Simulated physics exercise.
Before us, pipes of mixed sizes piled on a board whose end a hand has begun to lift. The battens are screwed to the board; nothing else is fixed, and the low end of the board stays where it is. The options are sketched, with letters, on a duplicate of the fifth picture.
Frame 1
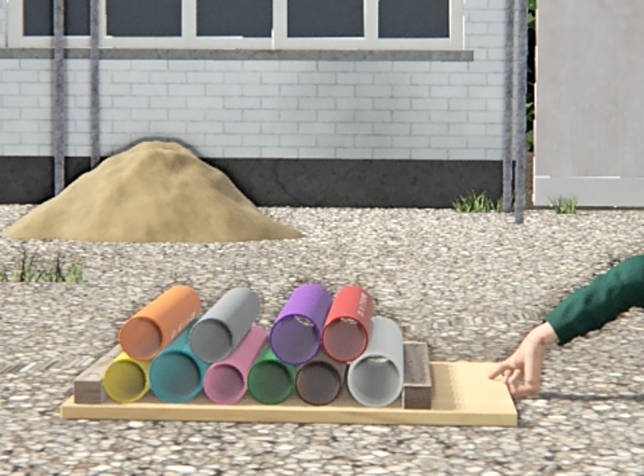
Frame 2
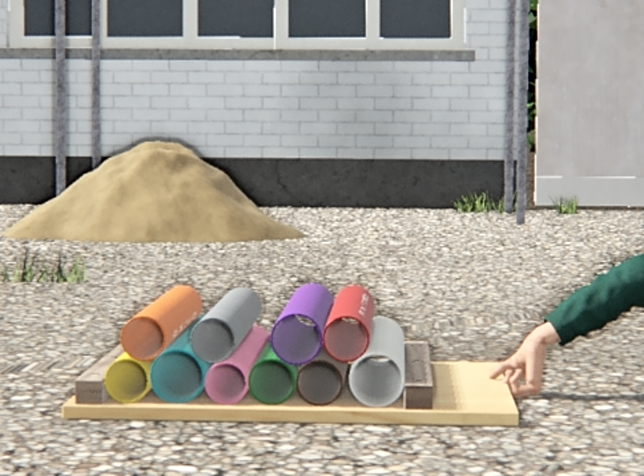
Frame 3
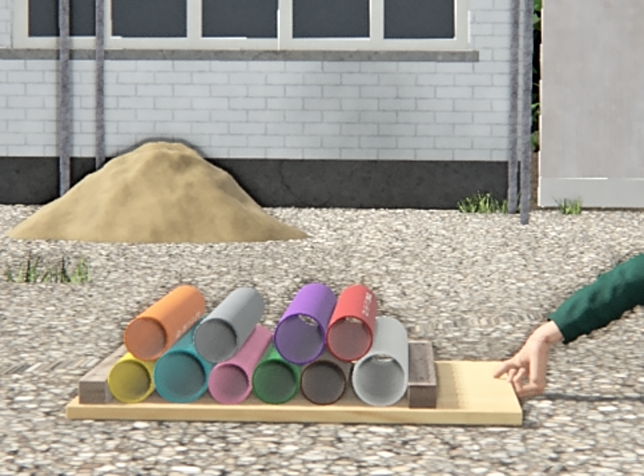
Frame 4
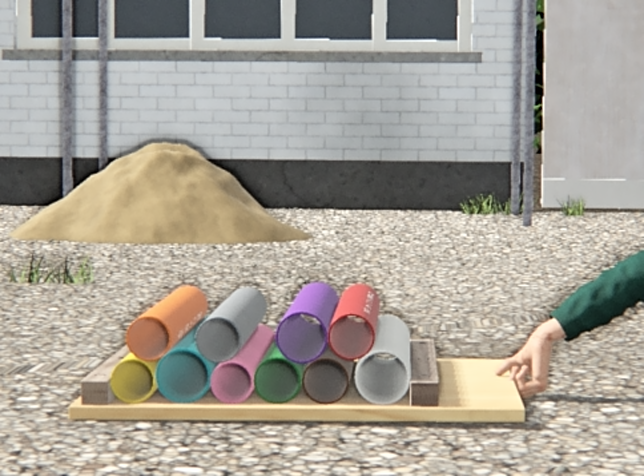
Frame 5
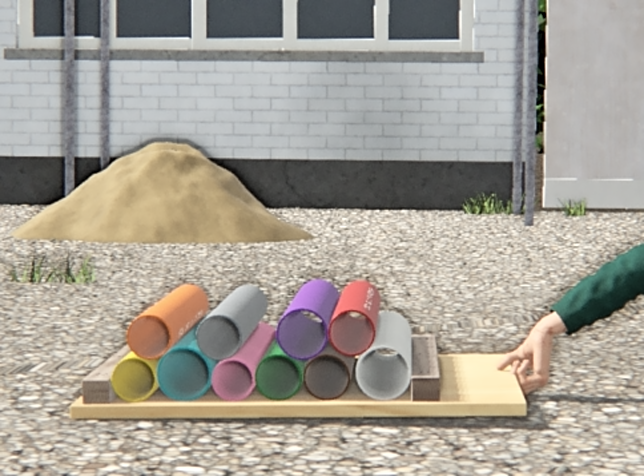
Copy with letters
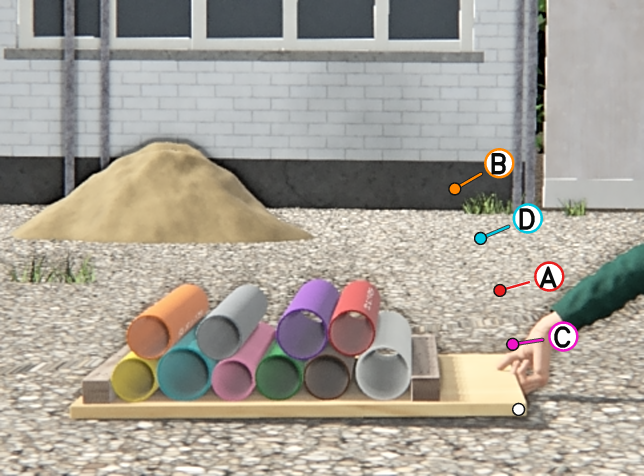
Colourful pipes lying stacked between battens on a board, barely shifting in view, as a green-sleeved hand holds the right end.
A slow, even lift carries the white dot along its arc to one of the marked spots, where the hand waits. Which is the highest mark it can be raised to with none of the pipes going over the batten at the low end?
Up to A.
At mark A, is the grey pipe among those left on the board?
Yes, with A.
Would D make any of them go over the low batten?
At D: Yes.
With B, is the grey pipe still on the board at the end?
The grey pipe: No.
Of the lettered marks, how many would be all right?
Two of them.
On the marked copy, A at (500, 290); B at (455, 189); C at (513, 344); D at (480, 239); the white dot at (518, 409).
Following A. Soon after the start, board at 13°.
Later, board at 17°.
In the end, board at 17°, none over the low batten.
As for the rest, B four over the low batten (purple, grey, orange, red); C none over the low batten; D three over the low batten (purple, grey, orange).
